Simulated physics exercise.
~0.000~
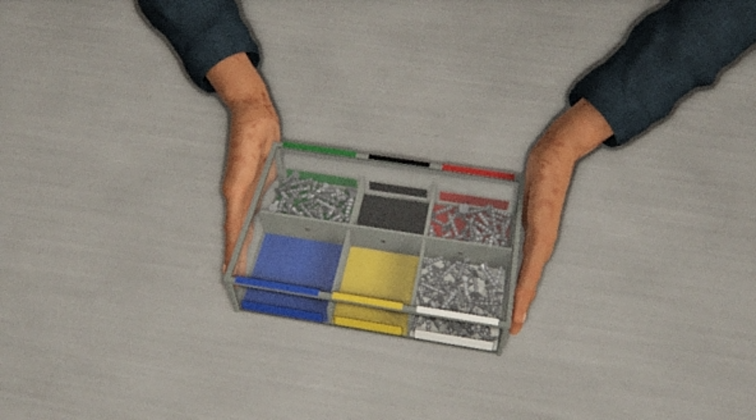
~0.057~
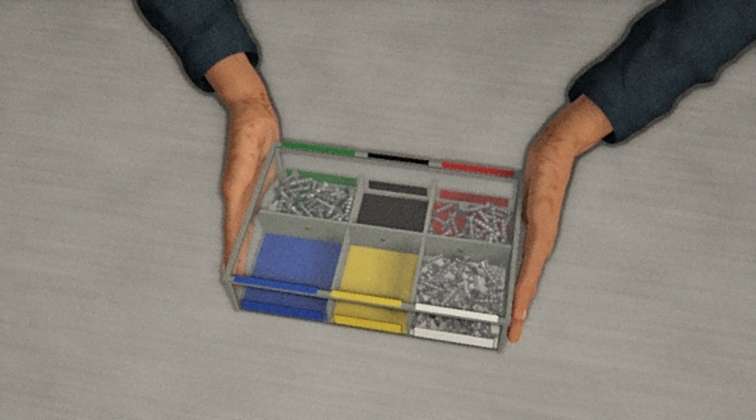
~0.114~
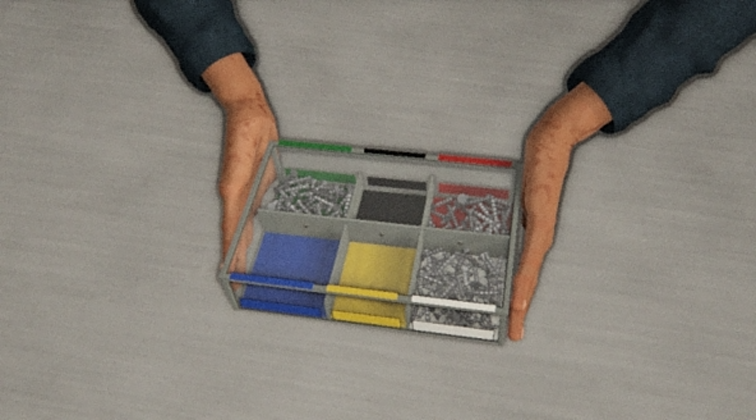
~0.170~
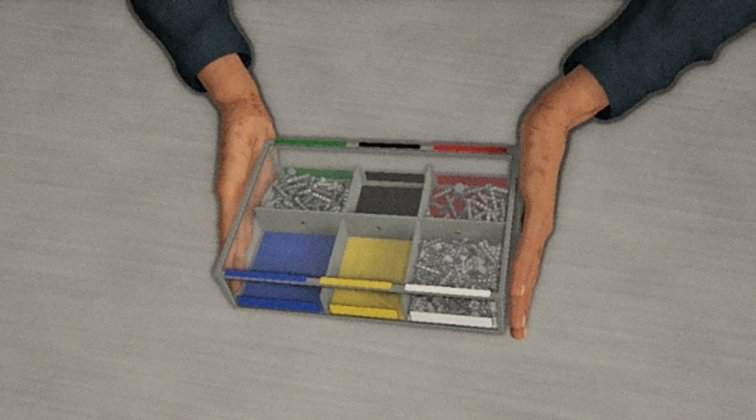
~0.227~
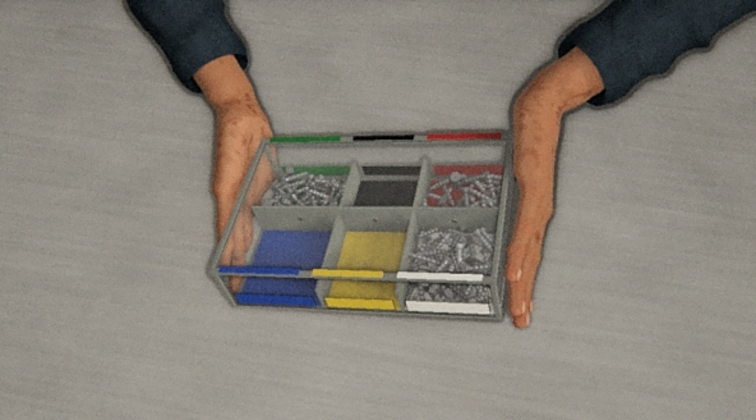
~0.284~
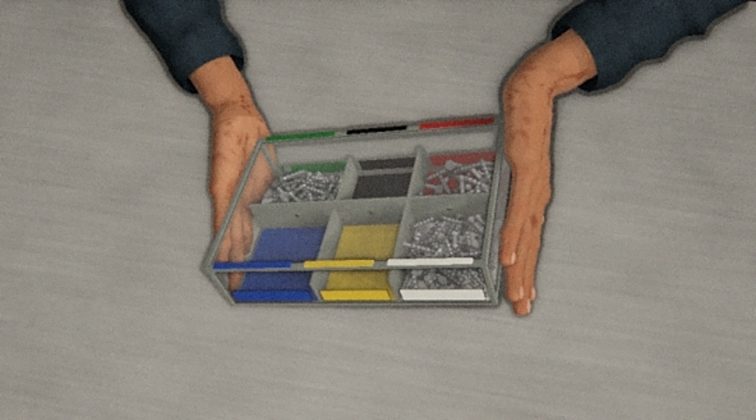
The footage shows two hands holding a clear, divided box with small metal screws in its green, red and white compartments, while the blue, yellow and black ones are empty. The hands gradually tilt it, raising its right front corner.
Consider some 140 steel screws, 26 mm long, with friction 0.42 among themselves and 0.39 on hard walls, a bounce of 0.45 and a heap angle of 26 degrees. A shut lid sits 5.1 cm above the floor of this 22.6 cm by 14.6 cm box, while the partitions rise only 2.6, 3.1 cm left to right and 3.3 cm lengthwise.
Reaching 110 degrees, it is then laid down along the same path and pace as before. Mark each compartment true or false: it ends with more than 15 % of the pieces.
Red compartment: False, blue compartment: True, green compartment: True, yellow compartment: False, white compartment: False, black compartment: False.
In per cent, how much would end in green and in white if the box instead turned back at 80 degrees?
Then green would get 40 per cent and white 25 per cent.
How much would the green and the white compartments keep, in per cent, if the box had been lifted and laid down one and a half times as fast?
The green compartment would end with 65 per cent and the white compartment with 0 per cent.
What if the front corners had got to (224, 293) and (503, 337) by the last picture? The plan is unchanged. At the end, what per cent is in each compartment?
It comes out as red at 5 percent, blue at 25 percent, green at 5 percent, yellow at 5 percent, white at 60 percent and black at 0 percent.
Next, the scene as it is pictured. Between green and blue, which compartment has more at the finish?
Fuller: Green.
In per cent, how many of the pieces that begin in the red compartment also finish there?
I'd estimate about 0 %.
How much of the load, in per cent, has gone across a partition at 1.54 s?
Roughly 40 percent.
After 1.54 s, tilt 110 degrees; red 5 %, blue 10 %, green 50 %, yellow 5 %, white 20 %, black 10 %.
After 2.38 s, tilt 50 degrees; blue 25 %, green 65 %, white 5 %.
After 3.23 s, tilt 0 degrees; blue 25 %, green 65 %, white 5 %.
In the end, at 3.7 s, red 0 %, blue 25 %, green 65 %, yellow 0 %, white 5 %, black 0 %.
